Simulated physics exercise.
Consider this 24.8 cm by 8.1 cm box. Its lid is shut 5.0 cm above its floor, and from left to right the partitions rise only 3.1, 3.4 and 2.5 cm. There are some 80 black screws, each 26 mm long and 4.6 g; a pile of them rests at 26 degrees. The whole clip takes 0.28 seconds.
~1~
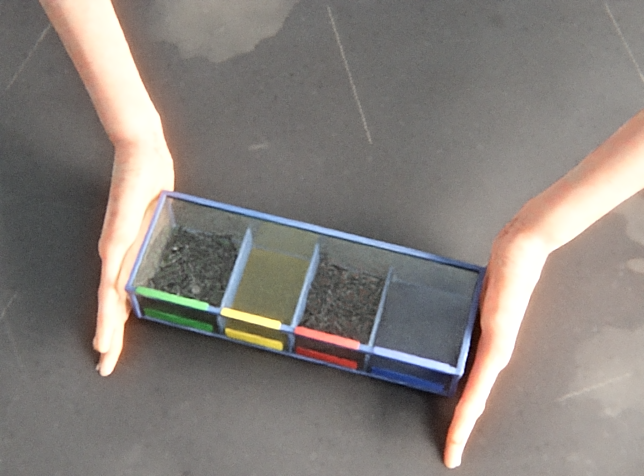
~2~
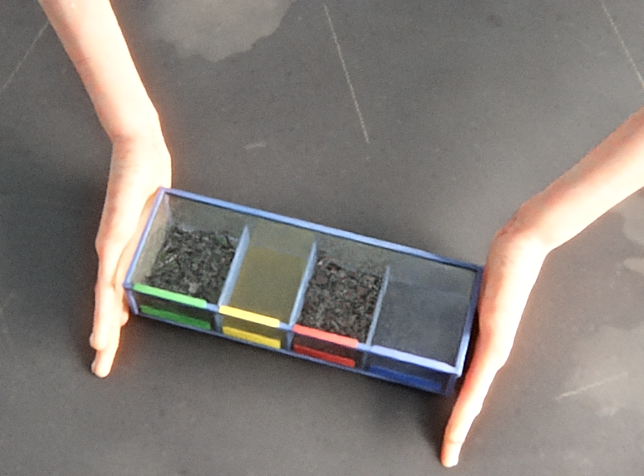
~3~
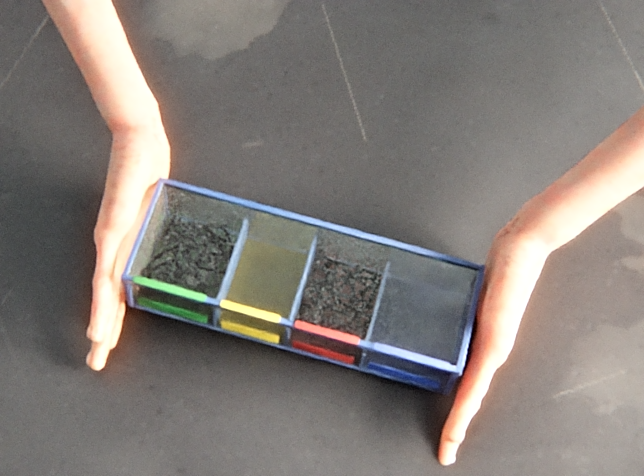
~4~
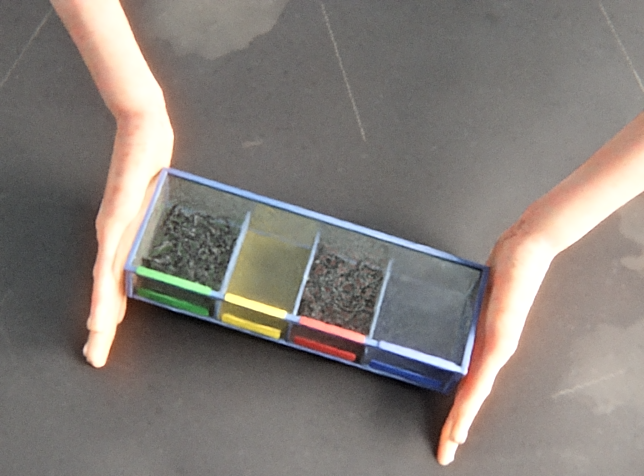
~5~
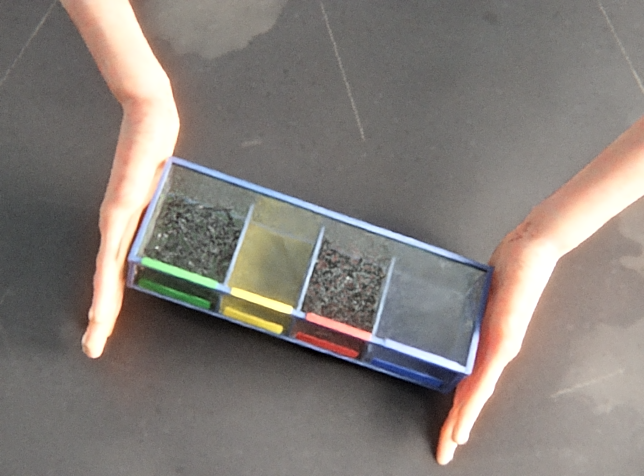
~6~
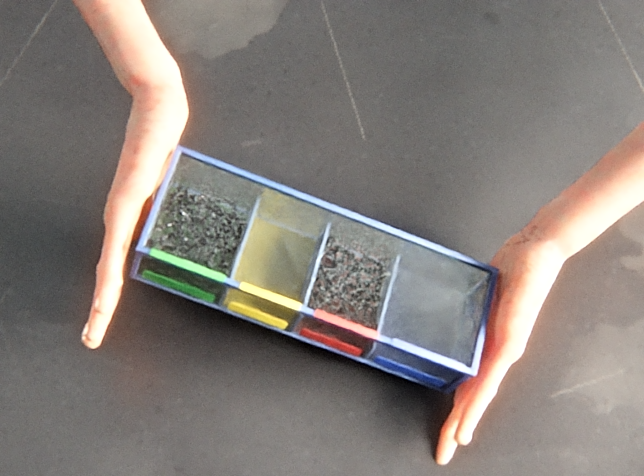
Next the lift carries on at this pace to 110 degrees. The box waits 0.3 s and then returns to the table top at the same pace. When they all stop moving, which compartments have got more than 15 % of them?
Once they stop: Red has not, blue has, green has not, yellow has not.
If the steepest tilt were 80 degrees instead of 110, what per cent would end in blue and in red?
Blue 25, red 35.
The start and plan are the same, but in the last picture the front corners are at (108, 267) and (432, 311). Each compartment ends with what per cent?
Red 20; blue 0; green 80; yellow 0.
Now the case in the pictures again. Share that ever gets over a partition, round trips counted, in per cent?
I'd say near 100 percent of them.
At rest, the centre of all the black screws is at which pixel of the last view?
Approximately (430, 323) in the last picture.
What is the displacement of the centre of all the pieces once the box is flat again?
13.5 cm.
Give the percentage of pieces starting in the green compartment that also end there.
0 %.
Then, 1.56 s after the last picture, tilt 110 degrees; red 5 %, blue 70 %, green 15 %, yellow 10 %.
Then, 2.58 s after the last picture, tilt 55 degrees; blue 100 %.
Then, 3.61 s after the last picture, tilt 0 degrees; blue 100 %.
In the end, red 0 %, blue 100 %, green 0 %, yellow 0 %.
